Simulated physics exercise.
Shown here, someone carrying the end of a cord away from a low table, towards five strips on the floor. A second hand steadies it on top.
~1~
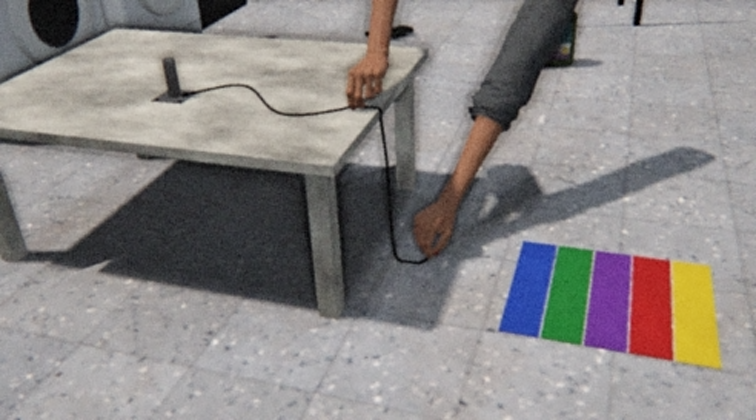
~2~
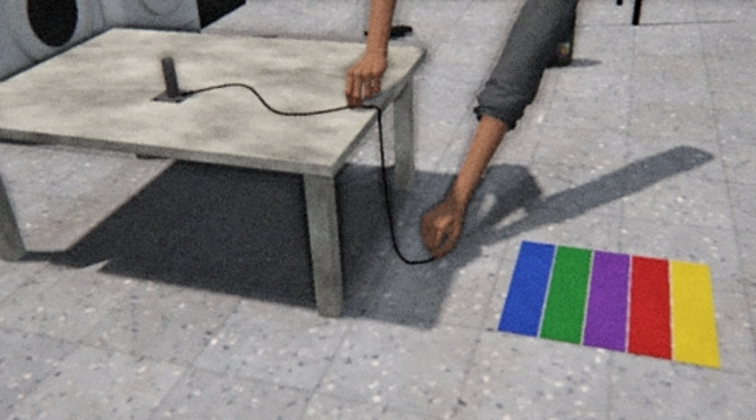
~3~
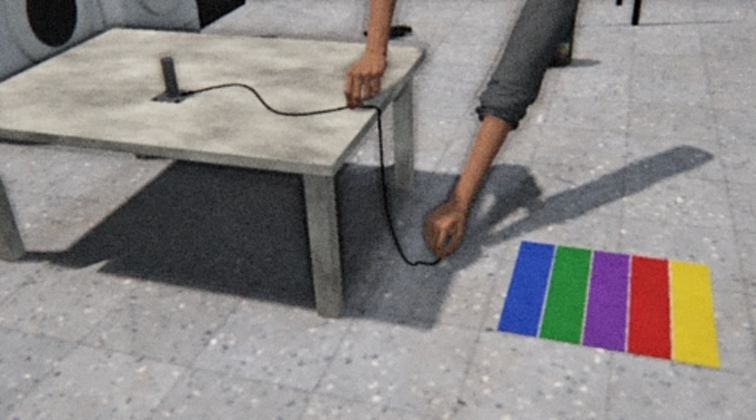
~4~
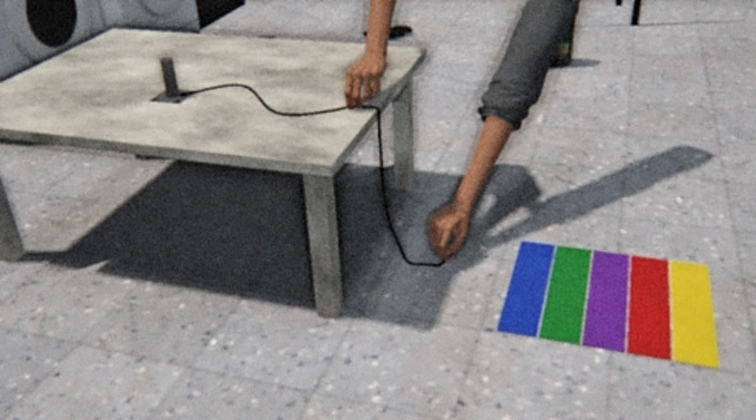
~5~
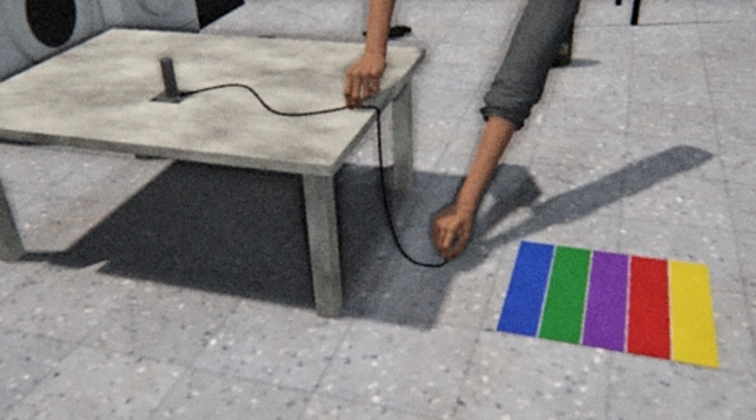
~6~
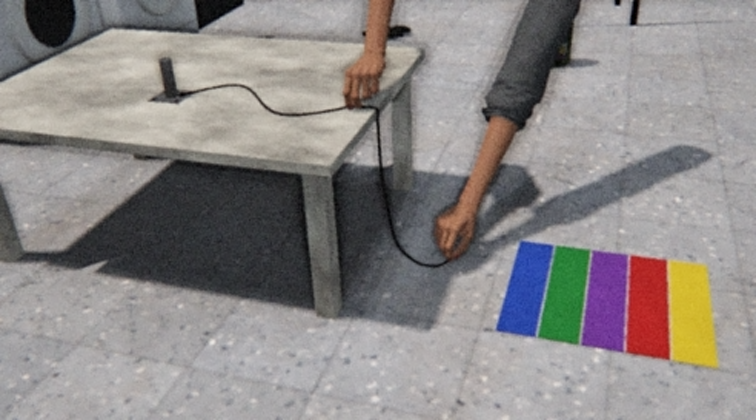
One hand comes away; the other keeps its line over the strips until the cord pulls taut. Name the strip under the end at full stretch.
It halts on the purple strip.
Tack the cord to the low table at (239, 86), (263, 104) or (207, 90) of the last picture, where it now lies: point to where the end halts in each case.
The places are (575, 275), (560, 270) and (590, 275).
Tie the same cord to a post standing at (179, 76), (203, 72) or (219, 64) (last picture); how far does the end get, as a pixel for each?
Near (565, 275), (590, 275) and (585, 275).
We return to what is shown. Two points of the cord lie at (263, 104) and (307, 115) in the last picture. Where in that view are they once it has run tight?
At (299, 104), then (357, 109).
Soon after, end near (546, 270); over blue.
Then, end near (583, 275); over green.
At full stretch, end near (605, 278); over purple. Over purple.
